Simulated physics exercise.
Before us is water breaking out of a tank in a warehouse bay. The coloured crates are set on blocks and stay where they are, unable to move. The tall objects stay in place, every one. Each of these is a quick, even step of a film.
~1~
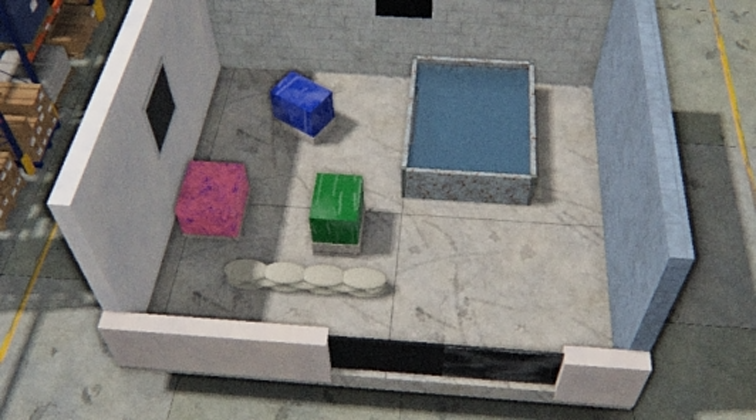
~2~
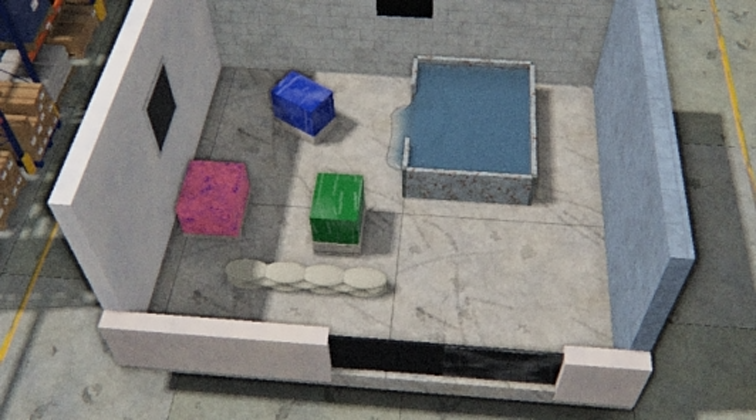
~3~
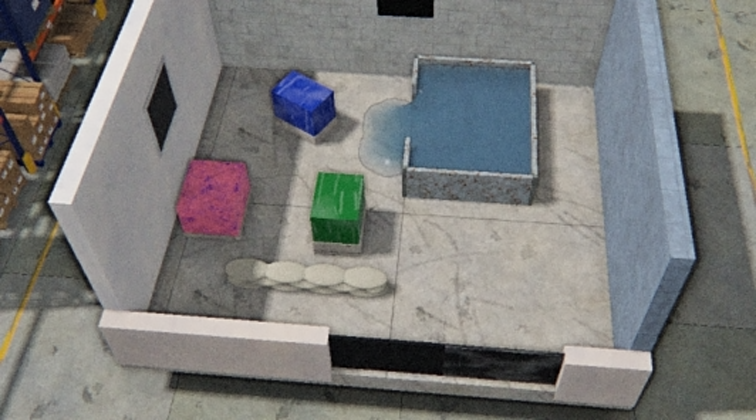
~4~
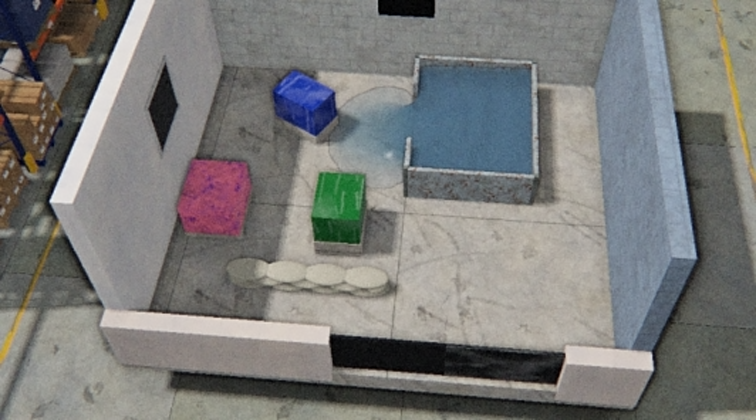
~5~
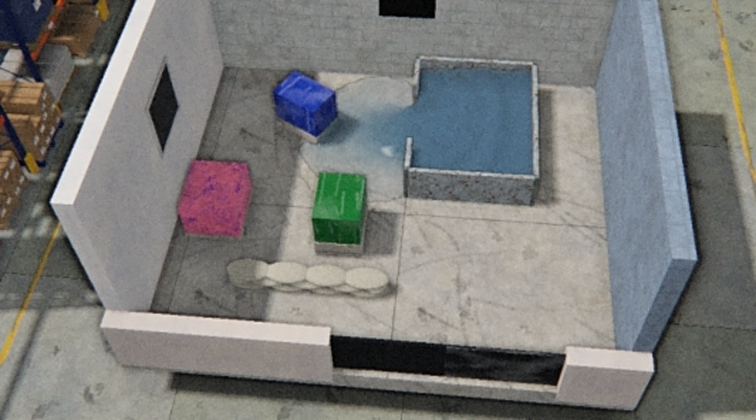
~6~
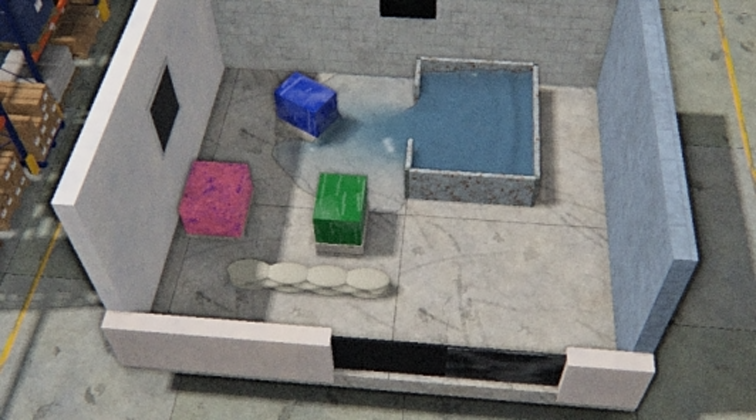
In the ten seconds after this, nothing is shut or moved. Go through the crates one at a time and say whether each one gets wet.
My prediction: The pink crate will be touched; the blue crate will be touched; the green crate will not be touched.
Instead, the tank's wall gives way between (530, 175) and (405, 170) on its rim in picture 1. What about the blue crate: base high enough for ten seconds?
In that case, blue is never flooded.
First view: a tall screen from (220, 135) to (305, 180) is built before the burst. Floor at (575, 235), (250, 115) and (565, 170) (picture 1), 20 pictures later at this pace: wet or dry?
As listed: Not flooded, flooded, not flooded.
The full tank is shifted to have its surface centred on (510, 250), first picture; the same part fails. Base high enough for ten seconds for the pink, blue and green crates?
Pink: Flooded; blue: Untouched; green: Flooded.
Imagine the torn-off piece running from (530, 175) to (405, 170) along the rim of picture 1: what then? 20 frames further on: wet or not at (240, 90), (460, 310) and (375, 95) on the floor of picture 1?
Those three places would be still unsoaked, soaking and still unsoaked, in that order.
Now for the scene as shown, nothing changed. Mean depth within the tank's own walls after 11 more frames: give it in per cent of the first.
Estimate: Around 56 per cent.
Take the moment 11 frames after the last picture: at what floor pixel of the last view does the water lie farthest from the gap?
The flood front should get to about (189, 320).
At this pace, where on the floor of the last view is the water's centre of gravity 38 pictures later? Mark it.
About (346, 181) in the last view.
A moment on, water covers 25 % of the floor; the pink crate water round its plinth, the blue crate water round its plinth, the green crate water round its plinth.
Next, water covers 35 % of the floor; the pink crate water round its plinth, the blue crate water round its plinth, the green crate water round its plinth.
Then, water covers 50 % of the floor; the pink crate water round its plinth, the blue crate water round its plinth, the green crate water round its plinth.
Later, water covers 85 % of the floor; the pink crate water round its plinth, the blue crate water round its plinth, the green crate water round its plinth.
In the end, water covers 95 % of the floor; the pink crate was topped, the blue crate was topped, the green crate stayed above the water.
